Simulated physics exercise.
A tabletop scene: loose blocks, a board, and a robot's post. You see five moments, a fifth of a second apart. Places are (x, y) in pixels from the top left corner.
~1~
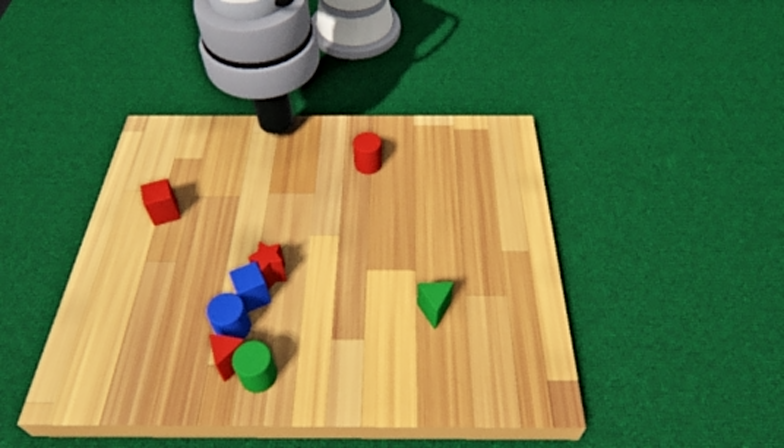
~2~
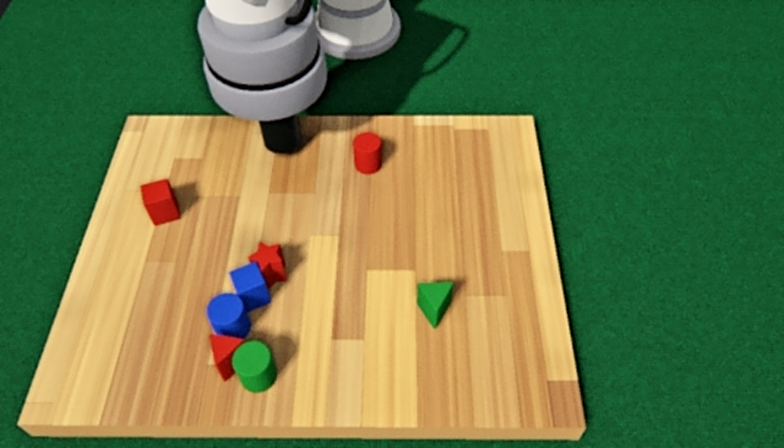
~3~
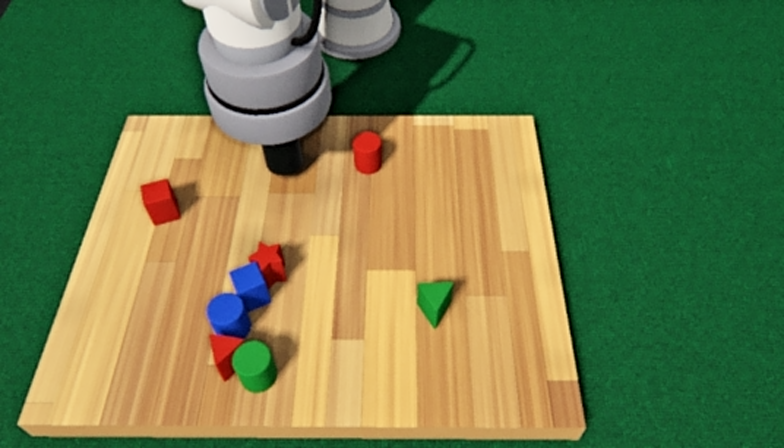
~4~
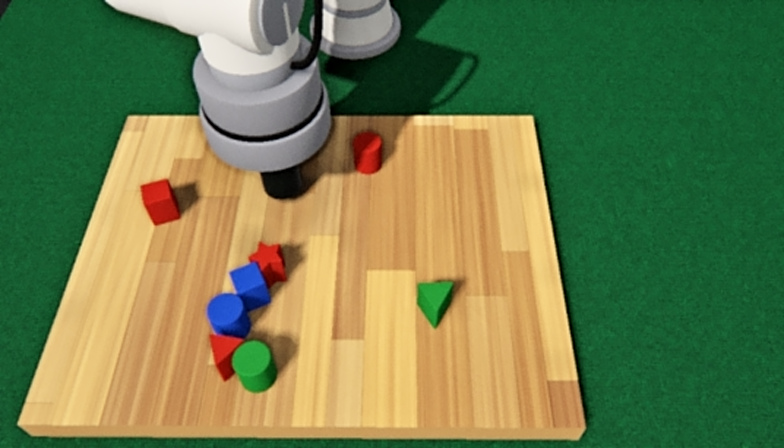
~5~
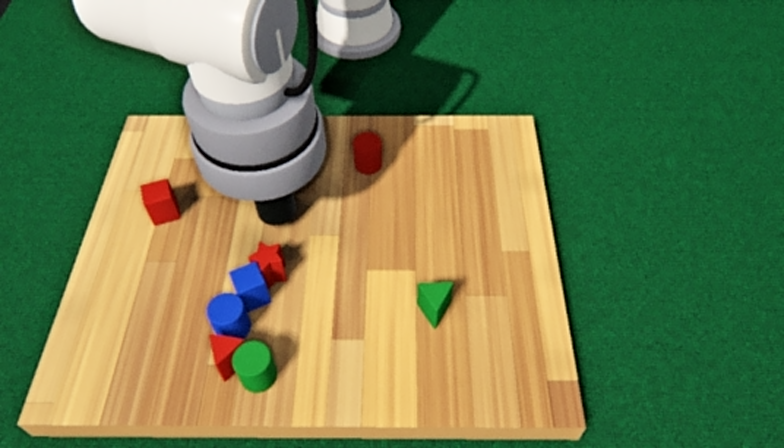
The footage shows a robot arm with a dark post moving down over a wooden board toward the viewer, drifting slightly right and then back left, while the scattered red, blue and green blocks stay still.
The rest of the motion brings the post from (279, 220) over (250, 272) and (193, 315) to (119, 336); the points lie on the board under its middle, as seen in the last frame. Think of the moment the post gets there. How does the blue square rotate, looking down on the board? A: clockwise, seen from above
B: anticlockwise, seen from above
A (clockwise, seen from above)
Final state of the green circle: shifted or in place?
It is not moved.
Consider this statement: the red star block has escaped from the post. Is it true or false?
The claim holds.
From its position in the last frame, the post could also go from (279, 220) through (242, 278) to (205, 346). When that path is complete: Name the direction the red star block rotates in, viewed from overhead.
From above, counter-clockwise.
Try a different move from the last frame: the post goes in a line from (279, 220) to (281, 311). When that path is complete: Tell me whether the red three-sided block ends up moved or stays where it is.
The red three-sided block will not stay where it is.
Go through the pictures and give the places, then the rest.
Tip of the post (276, 122), middles of tops, red three-sided block (223, 345), blue circle (225, 308), blue square (247, 277), green circle (251, 358), red star block (266, 254), in the first frame.
Post (282, 141), nothing pushed, in the second frame.
Post (284, 162), nothing pushed, in the third frame.
Post (282, 186), nothing pushed, in the fourth frame.
Post (277, 211), red three-sided block (223, 345), blue circle (225, 308), blue square (247, 277), green circle (251, 358), red star block (266, 254), in the fifth frame.
On the path given first. One third of the way, post (246, 264); blue circle (220, 313); blue square (251, 290), turned 50° clockwise; red star block (270, 265), turned 70° anticlockwise.
Two thirds of the way, post (187, 307); blue circle (220, 314); blue square (252, 291), turned 50° clockwise; red star block (270, 265), turned 75° anticlockwise.
At the end, post (114, 329); red three-sided block unmoved; blue circle (220, 314); blue square (252, 291), turned 50° clockwise; green circle unmoved; red star block (270, 265), turned 75° anticlockwise.
